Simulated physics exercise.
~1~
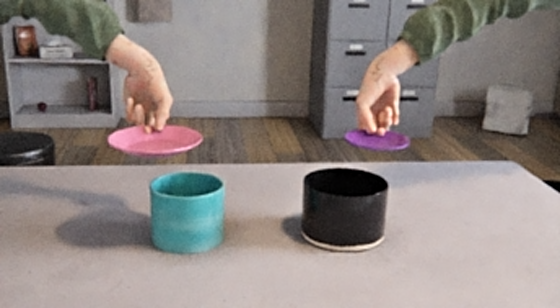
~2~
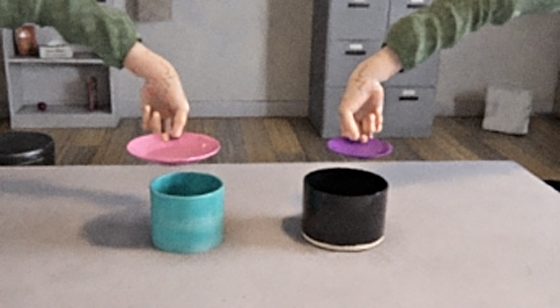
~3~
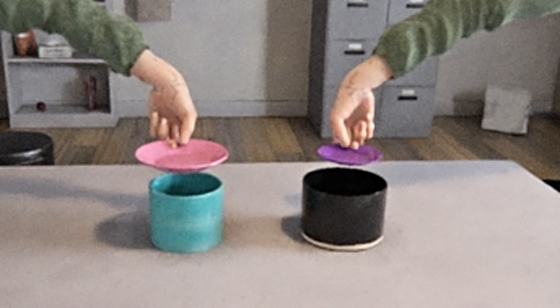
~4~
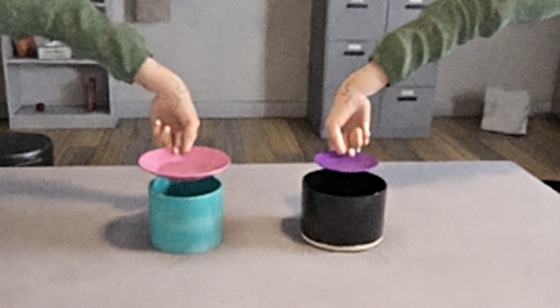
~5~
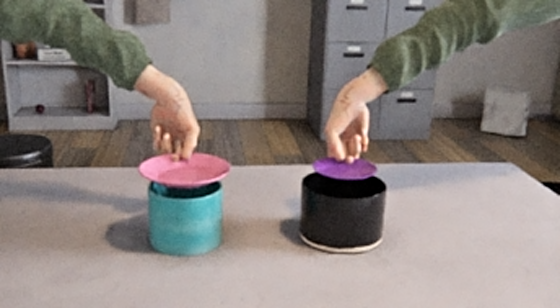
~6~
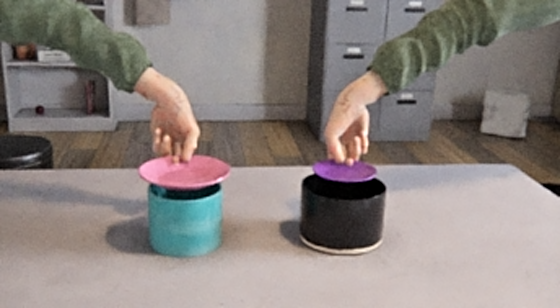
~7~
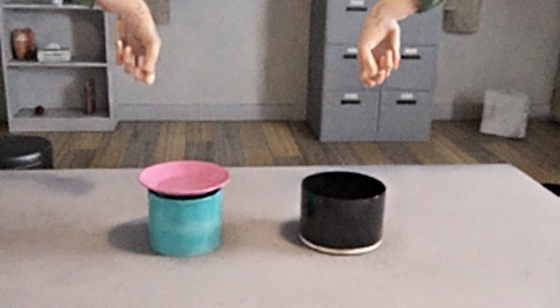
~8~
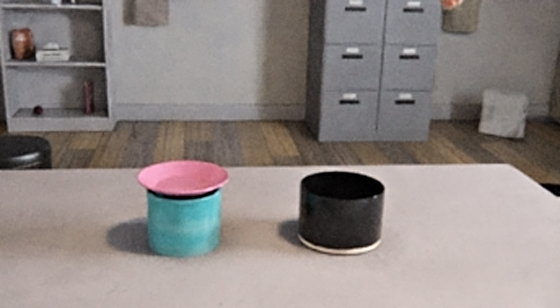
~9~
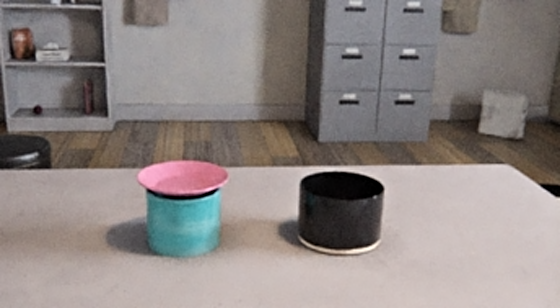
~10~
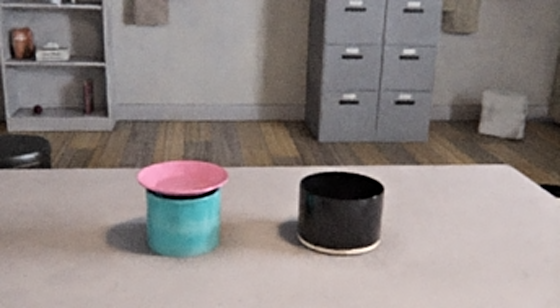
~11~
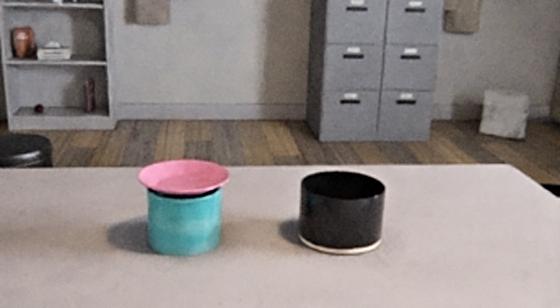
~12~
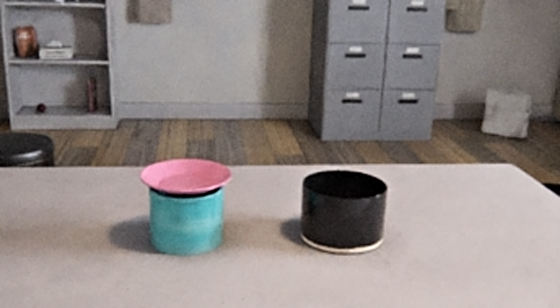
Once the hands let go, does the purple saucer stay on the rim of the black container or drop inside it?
The purple saucer drops inside the black container, while the pink plate stays on top of the teal jar and covers its opening.
Two hands lowering a pink plate and a purple saucer, the plate resting atop a teal jar, the saucer dropping into a black one.
